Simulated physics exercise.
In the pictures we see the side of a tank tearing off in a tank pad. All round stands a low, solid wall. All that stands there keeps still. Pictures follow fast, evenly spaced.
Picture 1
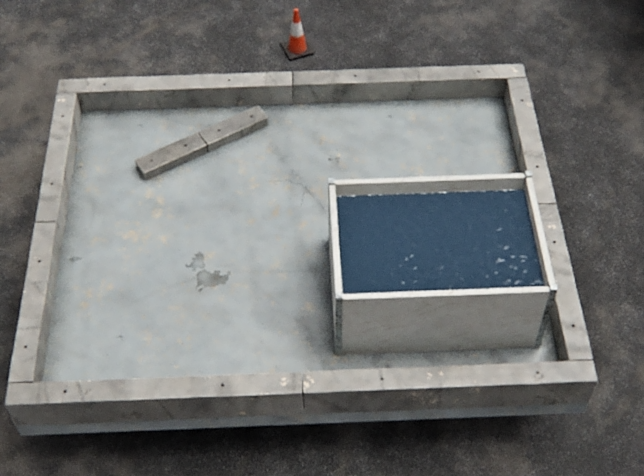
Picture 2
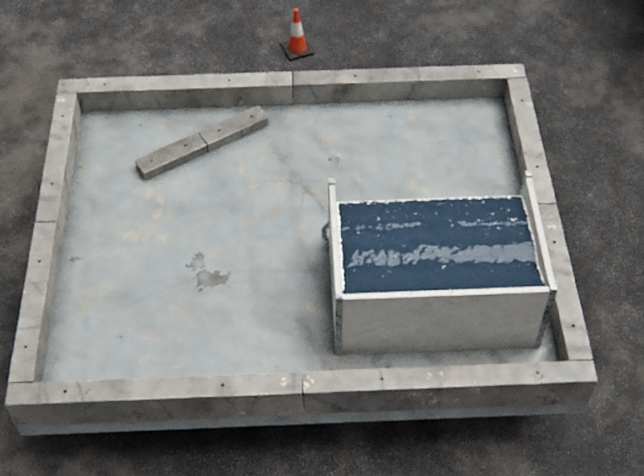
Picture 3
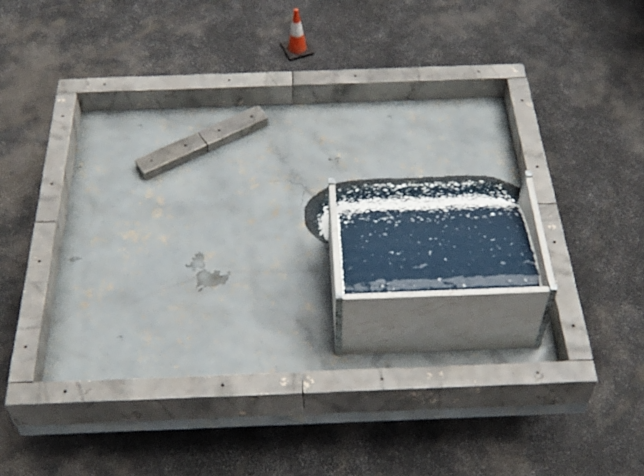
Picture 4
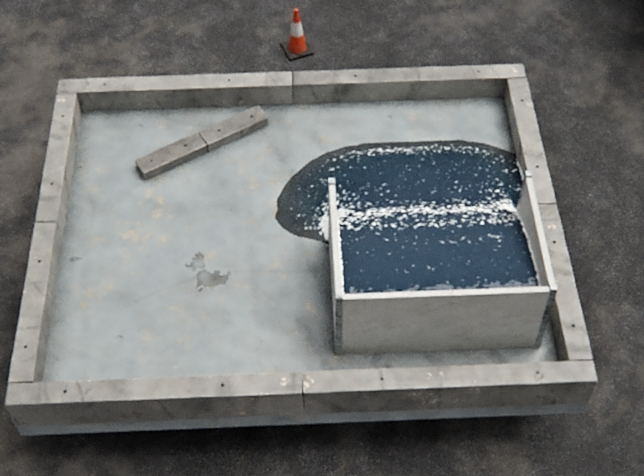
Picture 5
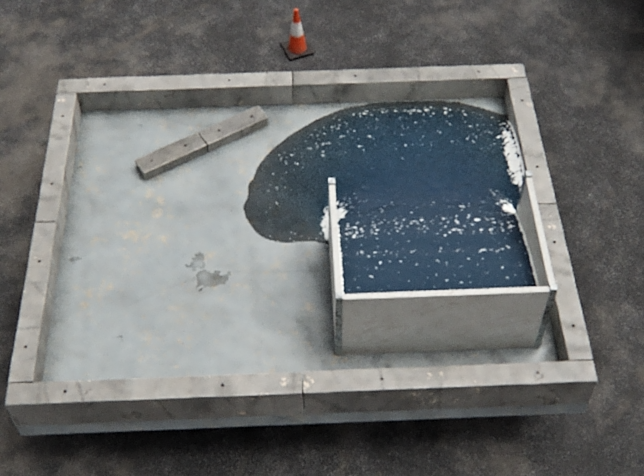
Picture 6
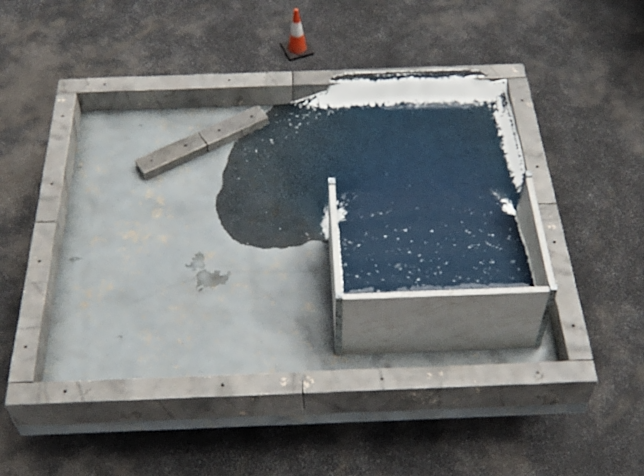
The clip shows dark blue water in an open rectangular tank pouring out through its far side and spreading across a pale walled pad, reaching the far wall in white foam and the end of a low block.
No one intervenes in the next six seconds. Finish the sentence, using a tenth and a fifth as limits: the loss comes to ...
The loss comes to between a tenth and a fifth.
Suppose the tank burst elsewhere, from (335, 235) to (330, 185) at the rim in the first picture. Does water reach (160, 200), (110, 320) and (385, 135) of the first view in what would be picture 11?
Soaked, soaked, spared.
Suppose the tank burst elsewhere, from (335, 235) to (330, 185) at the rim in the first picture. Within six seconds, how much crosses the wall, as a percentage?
About 0 %.
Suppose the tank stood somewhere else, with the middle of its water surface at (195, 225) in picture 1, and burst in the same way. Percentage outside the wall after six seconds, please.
I'd say roughly 12 percent of it.
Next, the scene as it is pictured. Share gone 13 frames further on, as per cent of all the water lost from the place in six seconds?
My reading is about 95 per cent.
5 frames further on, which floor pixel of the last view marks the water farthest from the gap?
Somewhere around (171, 117).
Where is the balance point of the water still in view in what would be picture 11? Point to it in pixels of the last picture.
My pick is pixel (411, 200).
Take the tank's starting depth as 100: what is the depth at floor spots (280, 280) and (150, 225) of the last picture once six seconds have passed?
8 and 12 per cent, in that order.
A moment on, water covers 35 % of the floor; the low wall has let 0 % over.
Next, water covers 40 % of the floor; the low wall has let 3 % over.
Then, water covers 55 % of the floor; the low wall has let 13 % over.
Later, water covers 75 % of the floor; the low wall has let 13 % over.
In the end, water covers 80 % of the floor; the low wall has let 13 % over.
